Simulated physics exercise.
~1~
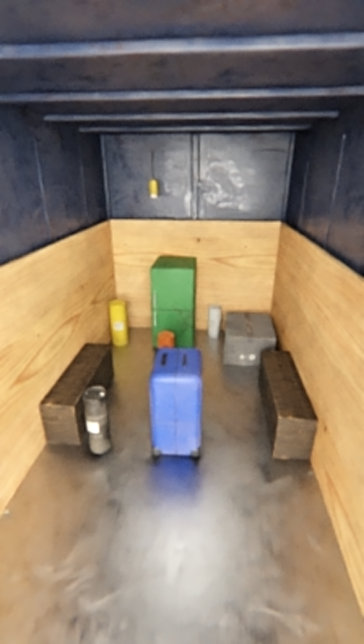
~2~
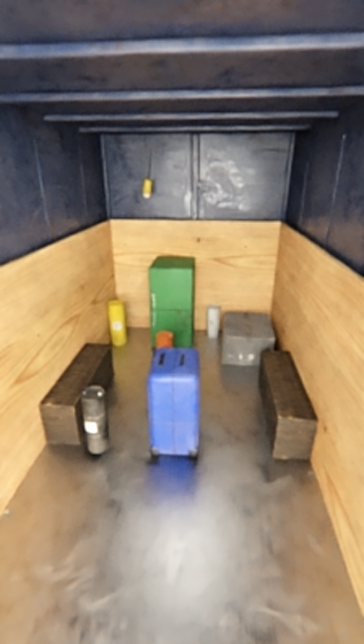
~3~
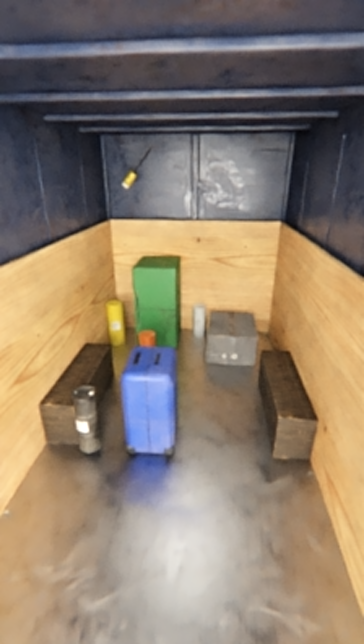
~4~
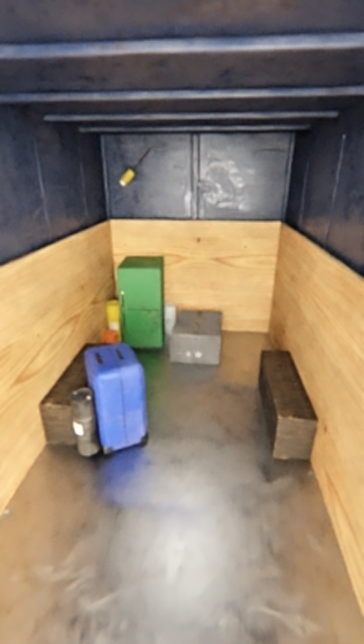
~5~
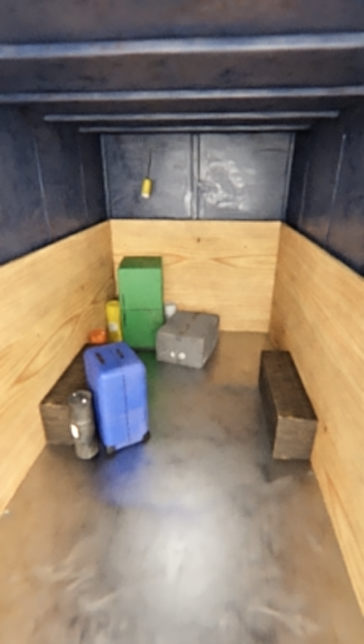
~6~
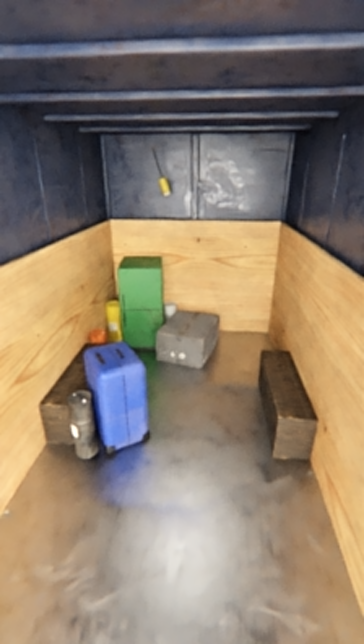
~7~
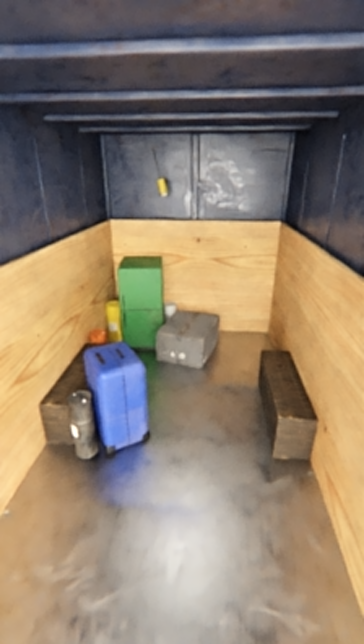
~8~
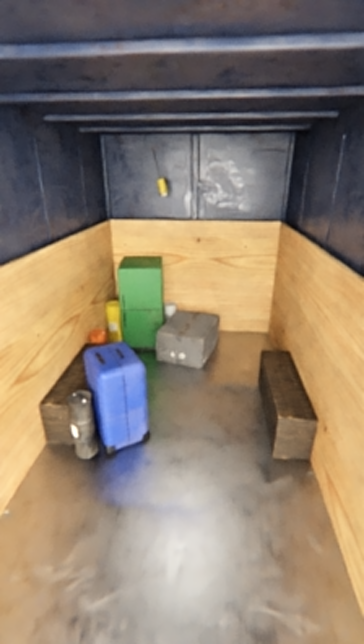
A bright blue case stands mid-floor in a van's load bay, seen from behind and facing the front wall. Behind it are an orange canister, a tall green appliance, a white canister and a grey box, with yellow and black canisters to the left and dark wheel boxes along both sides. A small yellow lamp swings on the front wall. The case, appliance, grey box, and orange and white canisters slide left, while the black canister shifts only slightly. The grey box turns a little, and everything settles upright, clustered on the left, as the lamp steadies.
